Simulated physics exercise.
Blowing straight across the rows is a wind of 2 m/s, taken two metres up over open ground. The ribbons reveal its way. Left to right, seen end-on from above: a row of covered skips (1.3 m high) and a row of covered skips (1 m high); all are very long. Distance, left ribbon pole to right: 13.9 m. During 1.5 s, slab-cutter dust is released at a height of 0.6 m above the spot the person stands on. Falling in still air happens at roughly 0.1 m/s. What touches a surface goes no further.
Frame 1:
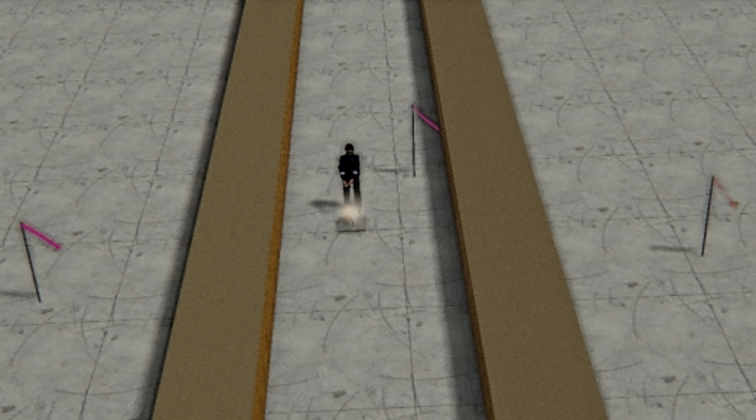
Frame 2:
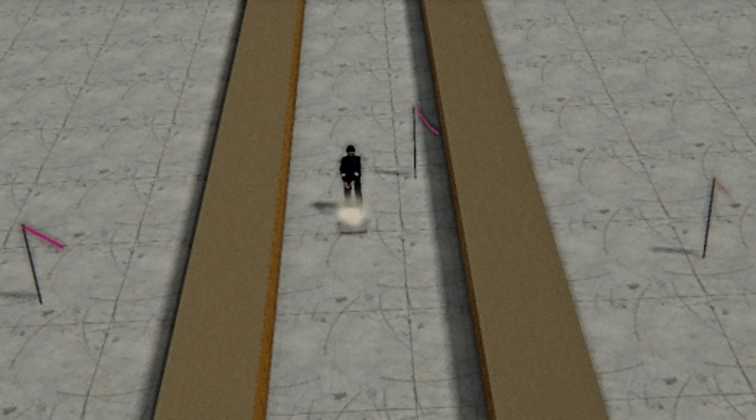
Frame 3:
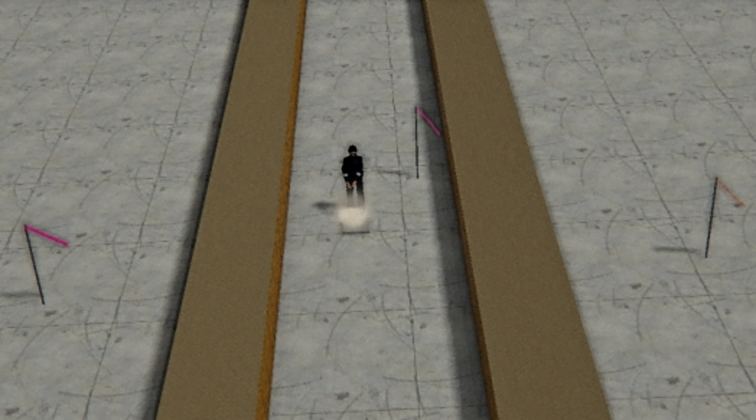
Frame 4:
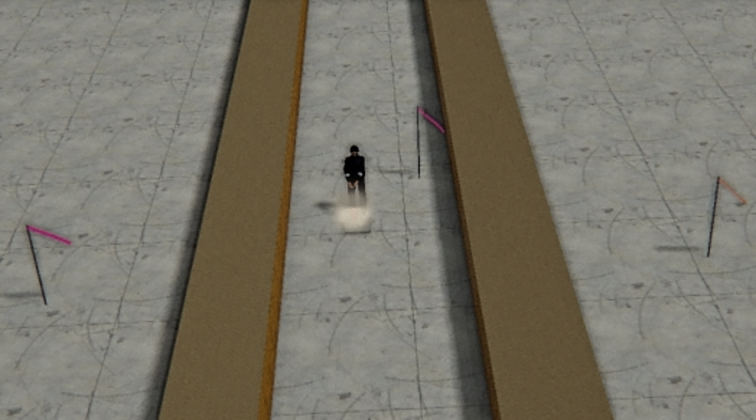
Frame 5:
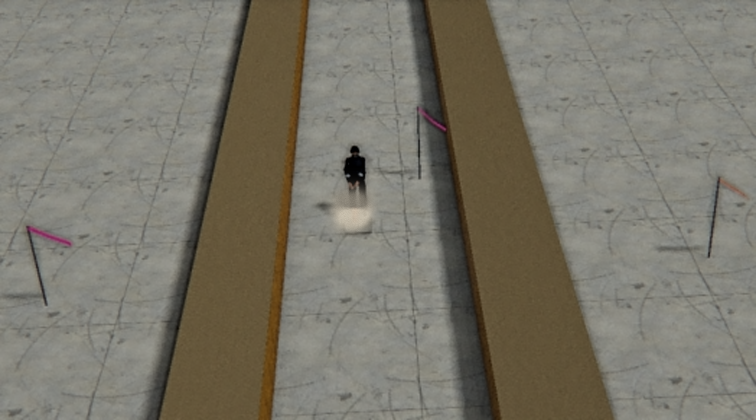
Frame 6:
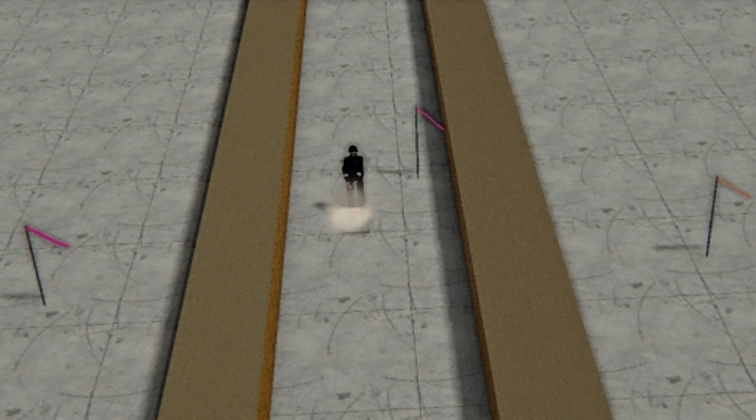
In this clip, a dark-clad person stands between two long, covered rows on pale paved ground as a small, pale puff of dust near their legs grows slightly and lingers, while pink ribbons on three poles flutter gently rightward.
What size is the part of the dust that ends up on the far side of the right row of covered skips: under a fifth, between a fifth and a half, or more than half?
From a fifth to a half.
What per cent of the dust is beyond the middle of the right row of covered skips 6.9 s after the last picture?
Roughly 10 per cent.
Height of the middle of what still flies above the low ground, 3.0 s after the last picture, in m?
The middle sits around 0.8 m above the low ground.
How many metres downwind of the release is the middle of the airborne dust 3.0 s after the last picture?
Roughly 0.5 metres.
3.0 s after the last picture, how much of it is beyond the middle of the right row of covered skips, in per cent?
It comes to around 0 %.
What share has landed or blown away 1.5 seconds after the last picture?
Share: Near 0 percent.
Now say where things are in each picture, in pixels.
In the first frame, the left ribbon ends at (61, 249), leaning 50 degrees to the right, the dust in the air spans x = 345 to 360 around y = 210 and it comes from (352, 219).
In the second frame, the dust in the air spans x = 345 to 360 around y = 210.
In the third frame, the inner ribbon ends at (440, 134), leaning 40 degrees to the right, the dust in the air spans x = 345 to 360 around y = 210 and the top of the right row of covered skips crosses (500, 188).
In the fourth frame, the left ribbon ends at (71, 243), leaning 60 degrees to the right and the dust in the air spans x = 345 to 365 around y = 210.
In the fifth frame, the right ribbon ends at (749, 200), leaning 50 degrees to the right and the dust in the air spans x = 340 to 365 around y = 210.
In the sixth frame, the inner ribbon ends at (444, 129), leaning 45 degrees to the right, the dust in the air spans x = 340 to 360 around y = 210 and the top of the left row of covered skips crosses (244, 189).
Then, 1.5 s after the last picture, 100 % is in the air or yet to come; 0 % is beyond the right row of covered skips; the middle of what still flies is 0.8 m above the low ground, near (340, 205).
Then, 3.0 s after the last picture, 98 % is in the air or yet to come; 0 % is beyond the right row of covered skips; the middle of what still flies is 0.9 m above the low ground, near (333, 201).
Then, 6.9 s after the last picture, 84 % is in the air or yet to come; 9 % is beyond the right row of covered skips; the middle of what still flies is 0.9 m above the low ground, near (346, 199).
Then, 19.0 s after the last picture, 37 % is in the air or yet to come; 26 % is beyond the right row of covered skips; the middle of what still flies is 0.9 m above the low ground, near (477, 194).
Then, 44.0 s after the last picture, 2 % is in the air or yet to come; 31 % is beyond the right row of covered skips.
